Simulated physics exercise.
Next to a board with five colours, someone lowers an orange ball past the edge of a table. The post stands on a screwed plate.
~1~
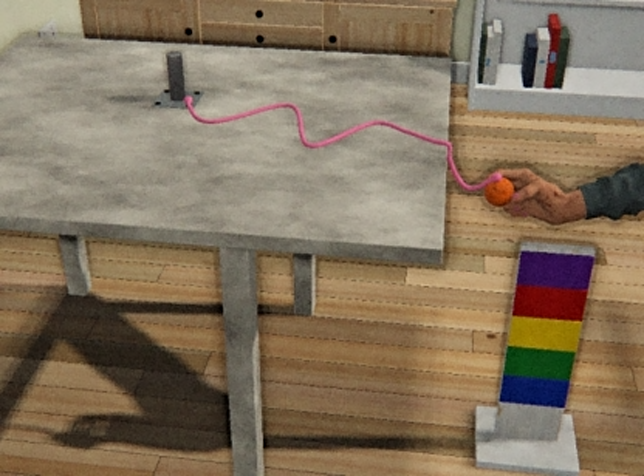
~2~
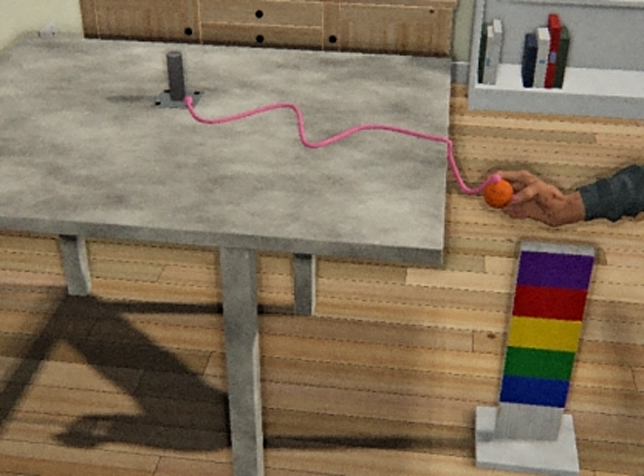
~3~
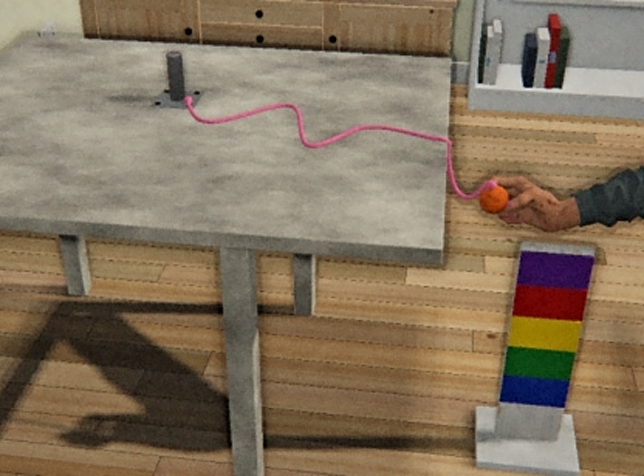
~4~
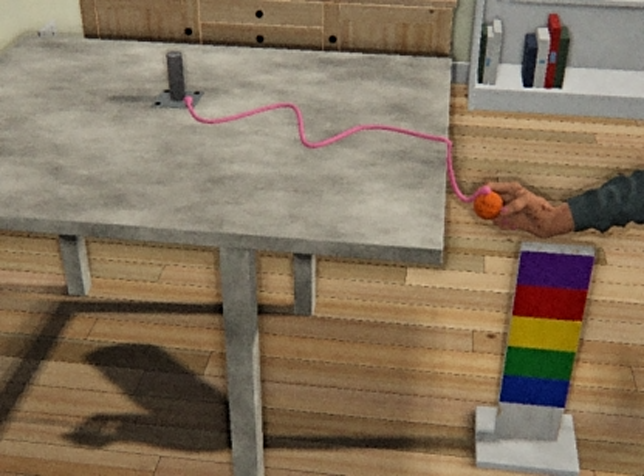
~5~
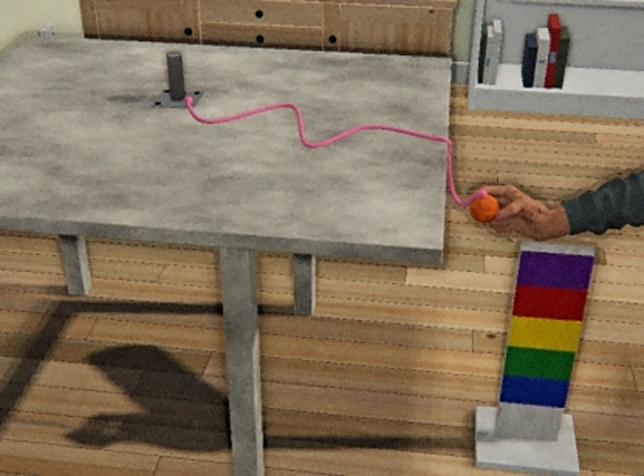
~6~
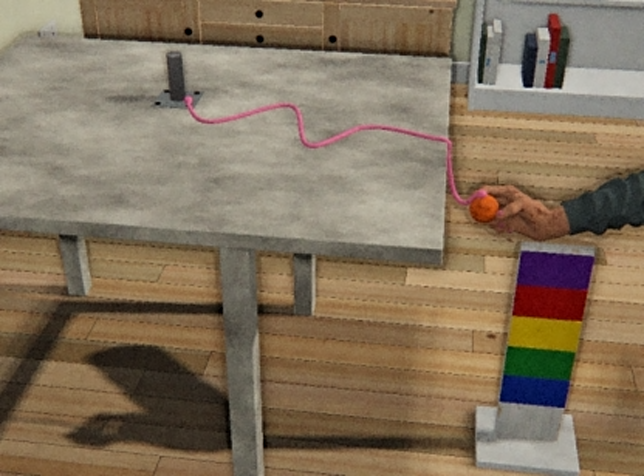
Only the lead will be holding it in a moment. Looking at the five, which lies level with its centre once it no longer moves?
The green one lies level with its centre.
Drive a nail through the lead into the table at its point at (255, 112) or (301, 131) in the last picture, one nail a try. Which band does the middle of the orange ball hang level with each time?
Try one: Yellow. Try two: Red.
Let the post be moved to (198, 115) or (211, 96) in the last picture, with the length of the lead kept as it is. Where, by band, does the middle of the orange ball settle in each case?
Blue; blue.
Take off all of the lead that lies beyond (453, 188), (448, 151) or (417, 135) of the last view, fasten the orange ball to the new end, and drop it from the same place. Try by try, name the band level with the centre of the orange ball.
Results, first to last: Yellow; red; purple.
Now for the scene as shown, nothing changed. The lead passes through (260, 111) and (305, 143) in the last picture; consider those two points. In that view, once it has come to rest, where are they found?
Final spots: (298, 117), then (419, 136).
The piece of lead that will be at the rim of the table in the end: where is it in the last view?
Around (331, 141).
Soon after, ball near (441, 339); level with green.
After that, ball near (421, 337); level with green.
In the end, ball near (427, 343); level with green. Its centre hangs level with the green band.
